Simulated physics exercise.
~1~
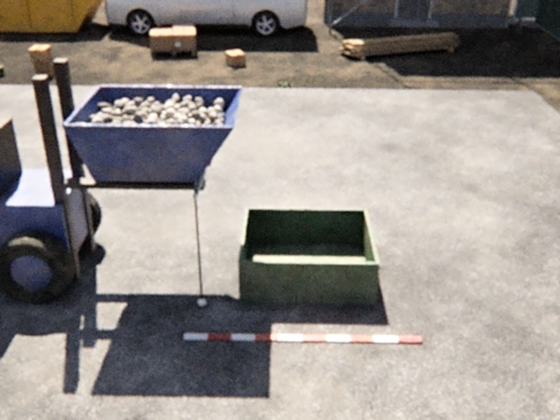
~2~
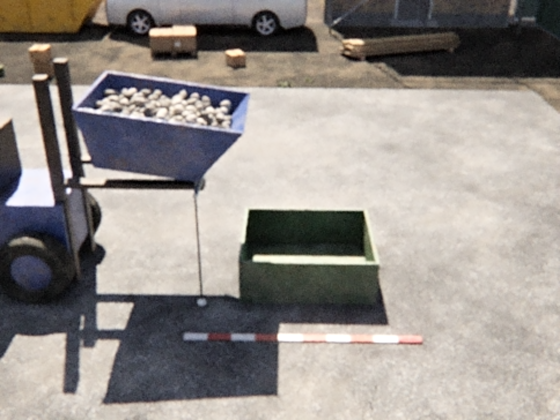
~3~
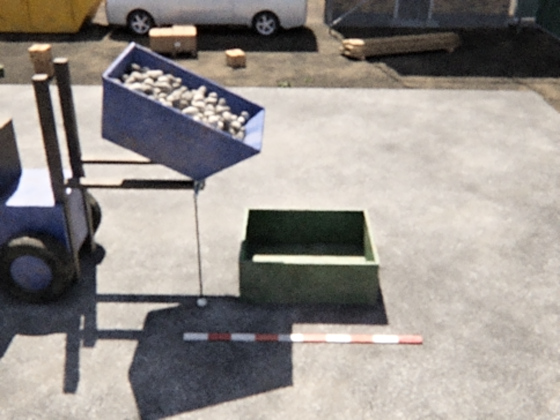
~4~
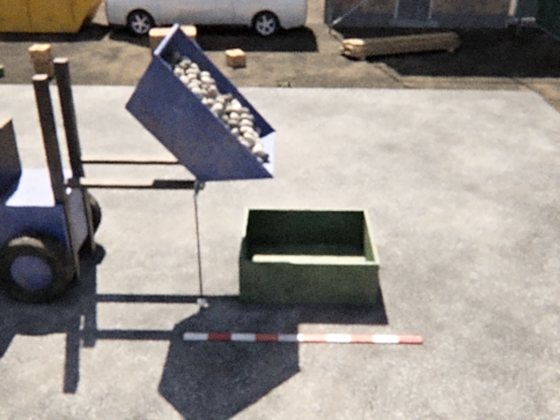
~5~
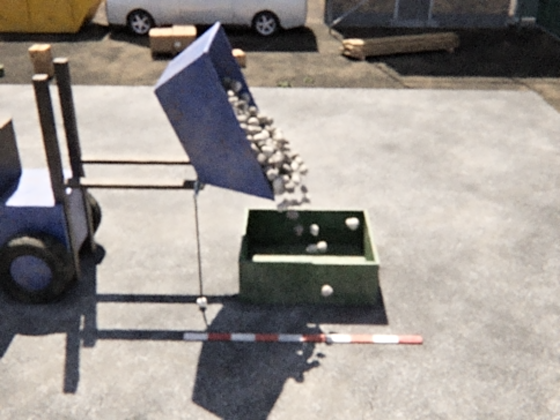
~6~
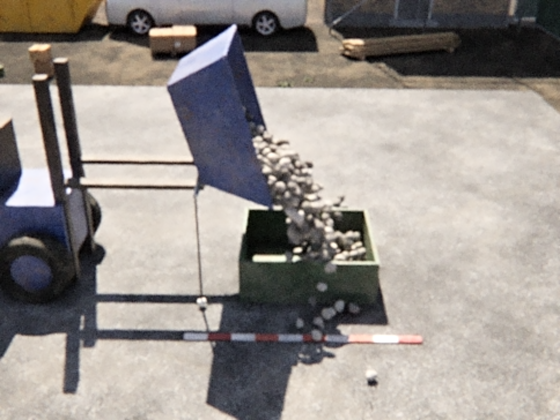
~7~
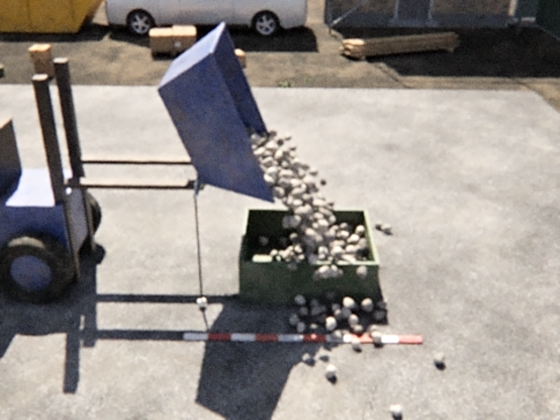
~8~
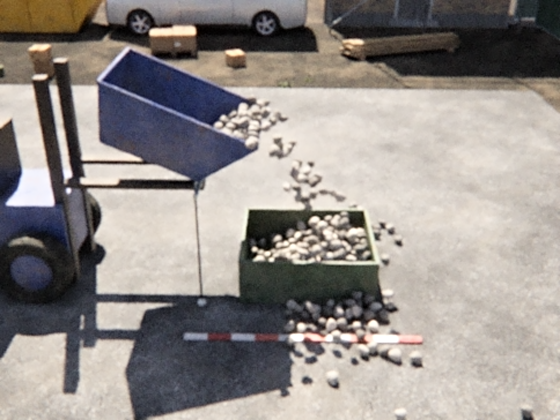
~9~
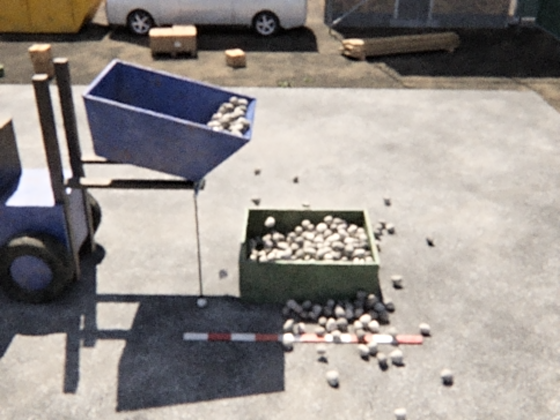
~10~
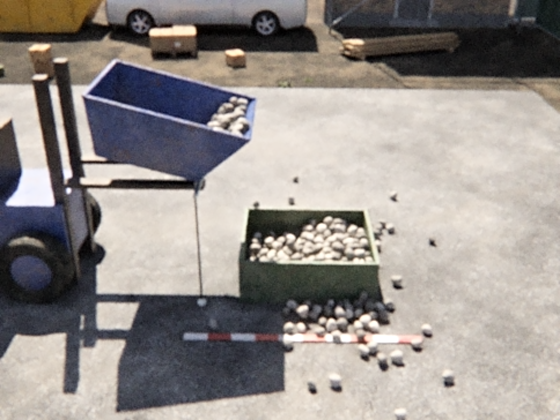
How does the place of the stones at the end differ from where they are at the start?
At the start the stones are all piled in the raised blue skip at the upper left. By the end most of them are lower and farther right, in the green bin and on the ground around it, with only a small heap left in the skip.
